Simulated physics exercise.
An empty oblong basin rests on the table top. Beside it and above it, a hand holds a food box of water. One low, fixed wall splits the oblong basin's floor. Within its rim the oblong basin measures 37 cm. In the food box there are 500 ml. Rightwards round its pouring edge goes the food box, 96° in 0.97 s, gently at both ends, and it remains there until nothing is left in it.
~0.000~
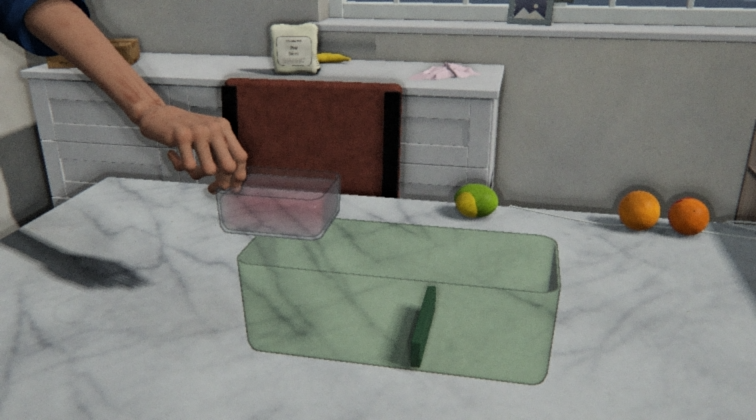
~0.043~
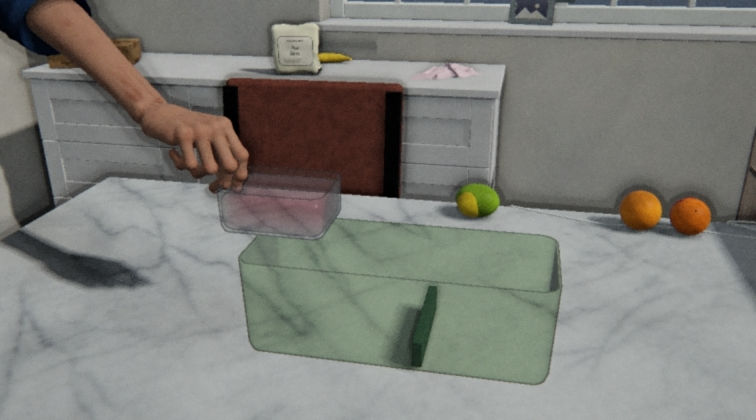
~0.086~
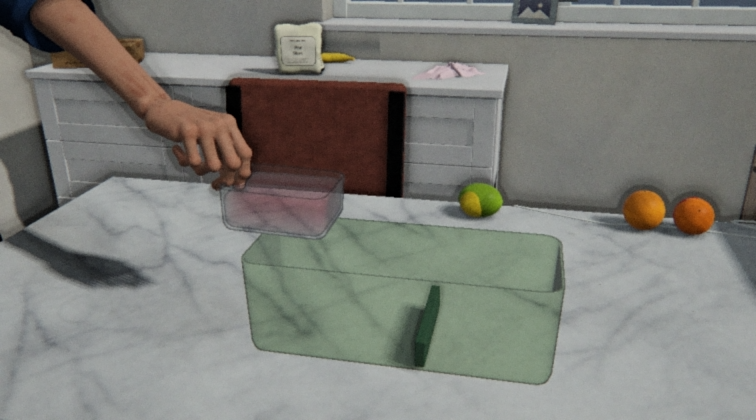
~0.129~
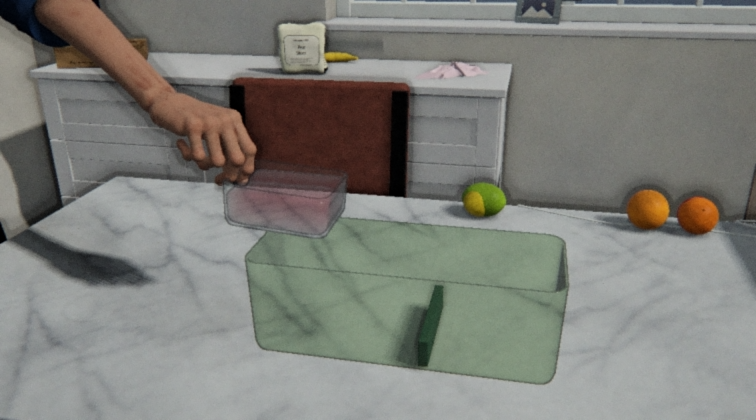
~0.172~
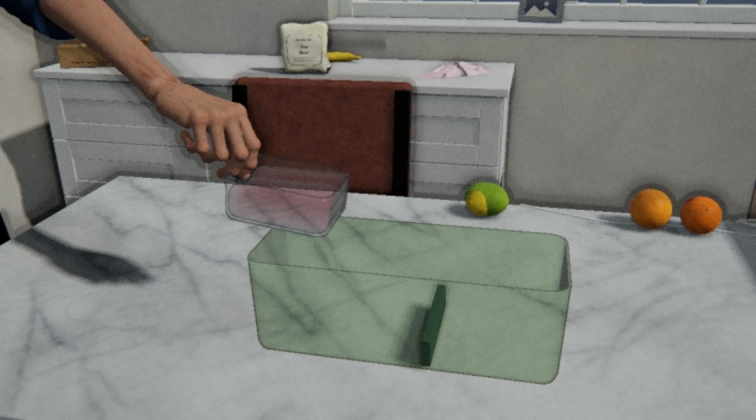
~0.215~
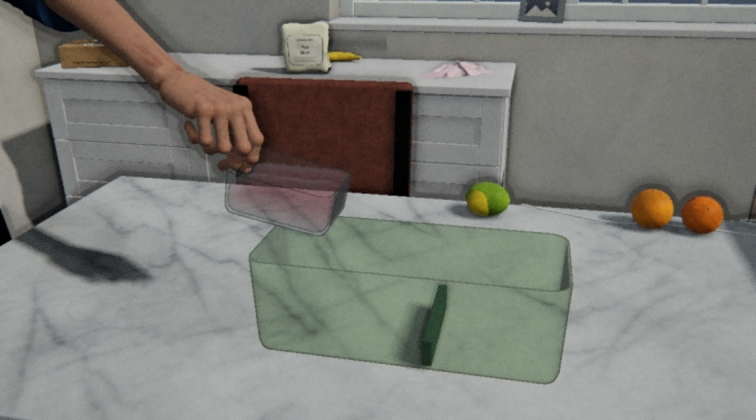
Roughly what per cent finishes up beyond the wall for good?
Roughly 20 per cent.
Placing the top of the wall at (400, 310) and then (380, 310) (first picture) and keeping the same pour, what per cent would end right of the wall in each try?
The first gives near 65 per cent and the second near 80 per cent.
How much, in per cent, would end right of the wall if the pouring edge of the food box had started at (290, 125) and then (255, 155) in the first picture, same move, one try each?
First 10, then 15 per cent.
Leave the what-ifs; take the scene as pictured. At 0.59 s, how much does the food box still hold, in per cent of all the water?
Close to 44 in a hundred.
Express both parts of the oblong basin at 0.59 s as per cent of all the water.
Left about 18, right about 0.
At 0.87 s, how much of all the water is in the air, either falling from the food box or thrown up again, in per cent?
Estimated airborne part: Roughly 6 per cent.
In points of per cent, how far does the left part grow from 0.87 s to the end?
That works out to roughly 10 per cent of the whole.
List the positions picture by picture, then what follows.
The first frame shows tilt 0°; pouring edge (331, 188); surface from (233, 184) to (331, 191); the oblong basin's rim runs from (256, 238) to (558, 265); the wall's top is at (424, 313).
The second frame shows tilt 0°; pouring edge (332, 188); surface from (234, 183) to (332, 191).
The third frame shows tilt 2°; pouring edge (335, 187); surface from (237, 182) to (335, 190).
The fourth frame shows tilt 4°; pouring edge (338, 187); surface from (241, 180) to (338, 187).
The fifth frame shows tilt 7°; pouring edge (341, 187); surface from (242, 177) to (341, 185).
The sixth frame shows tilt 11°; pouring edge (342, 187); surface from (243, 172) to (342, 182).
After 0.59 s the tilt is 64° and 44 per cent is still to pour, 19 is left of the wall and 0 right of it.
After 0.87 s the tilt is 93° and 8 per cent is still to pour, 69 is left of the wall and 17 right of it.
After 1.16 s the tilt is 96° and 1 per cent is still to pour, 79 is left of the wall and 18 right of it.
After 1.47 s the tilt is 96° and 0 per cent is still to pour, 80 is left of the wall and 20 right of it.
In the end 80 per cent lies left of the wall, 20 right of it and 0 outside.
